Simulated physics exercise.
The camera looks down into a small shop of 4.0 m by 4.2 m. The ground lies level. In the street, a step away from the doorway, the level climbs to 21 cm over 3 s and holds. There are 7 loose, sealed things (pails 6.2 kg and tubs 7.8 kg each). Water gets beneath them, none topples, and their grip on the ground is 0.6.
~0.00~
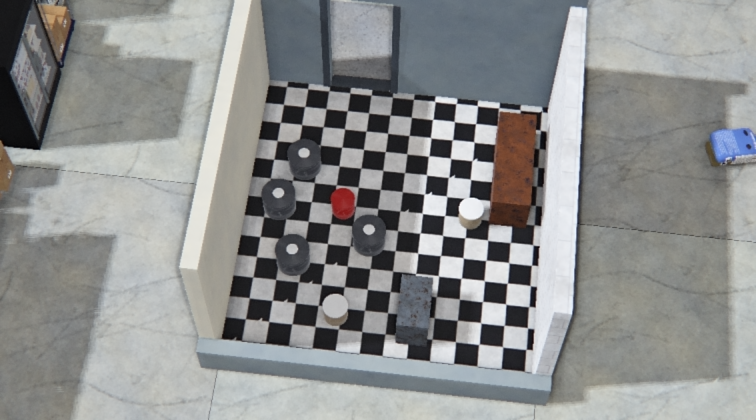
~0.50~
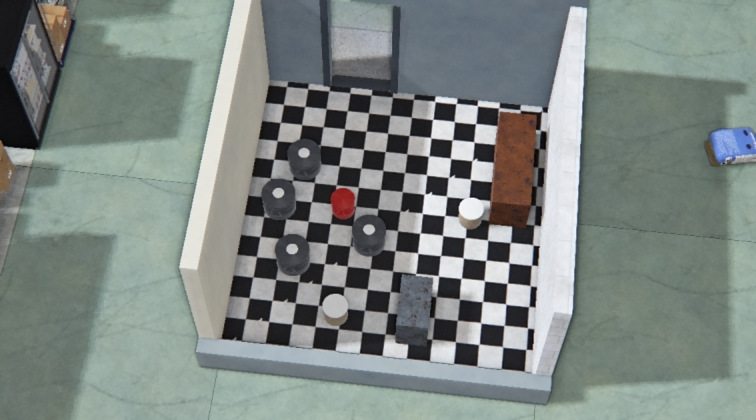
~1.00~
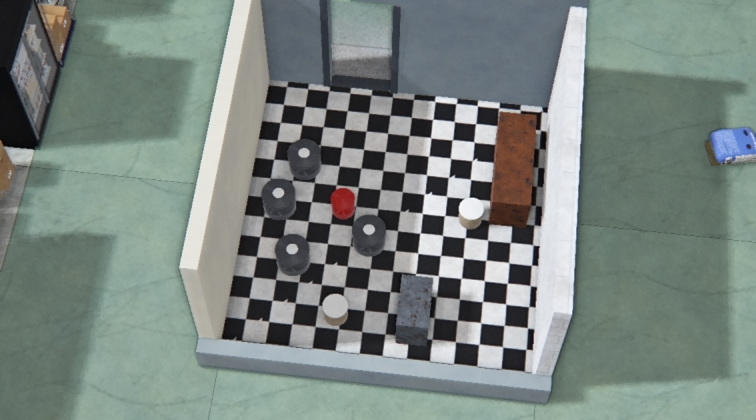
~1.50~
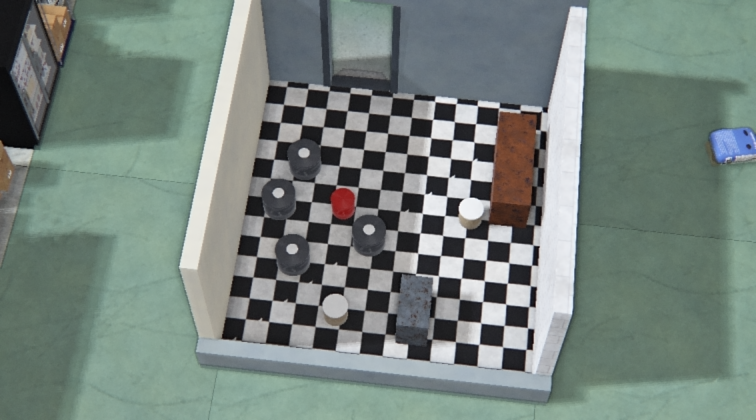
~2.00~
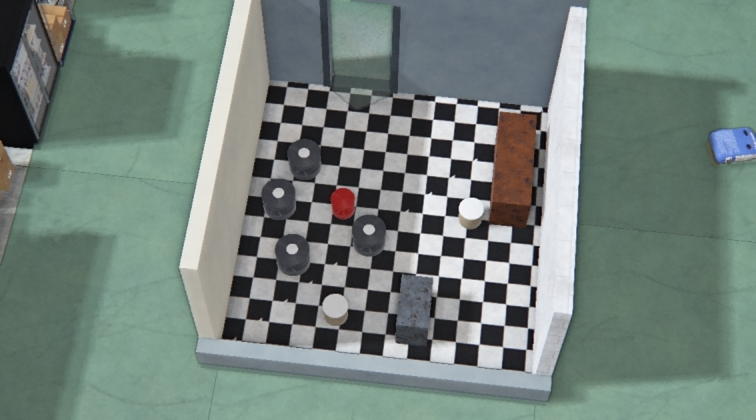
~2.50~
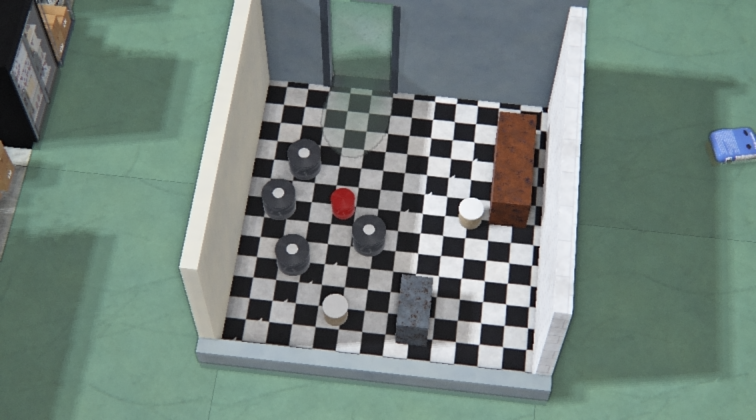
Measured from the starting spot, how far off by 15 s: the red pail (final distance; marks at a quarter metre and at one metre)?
The red pail gets carried off.
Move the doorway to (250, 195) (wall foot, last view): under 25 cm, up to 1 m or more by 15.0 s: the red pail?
In that case the red pail travels far.
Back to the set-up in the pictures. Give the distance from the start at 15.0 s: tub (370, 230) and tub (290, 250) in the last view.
In turn: 150 cm, 120 cm.
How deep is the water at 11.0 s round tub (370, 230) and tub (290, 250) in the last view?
Roughly 8 and 12 cm.
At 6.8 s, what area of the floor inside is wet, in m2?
Roughly 14 m2.
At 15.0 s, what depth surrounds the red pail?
Roughly 12 cm.
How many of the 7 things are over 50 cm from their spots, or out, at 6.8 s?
By then 4.
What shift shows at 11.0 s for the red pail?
Roughly 120 cm by then.
After 3.5 s the red pail is near (343, 198), 0.0 m from its start, aground; 0 afloat.
After 6.8 s the red pail is near (328, 275), 1.1 m from its start, aground; 3 afloat.
After 11.0 s the red pail is near (364, 270), 1.1 m from its start, afloat; 6 afloat.
After 15.0 s the red pail is near (480, 255), 2.0 m from its start, afloat; 6 afloat.
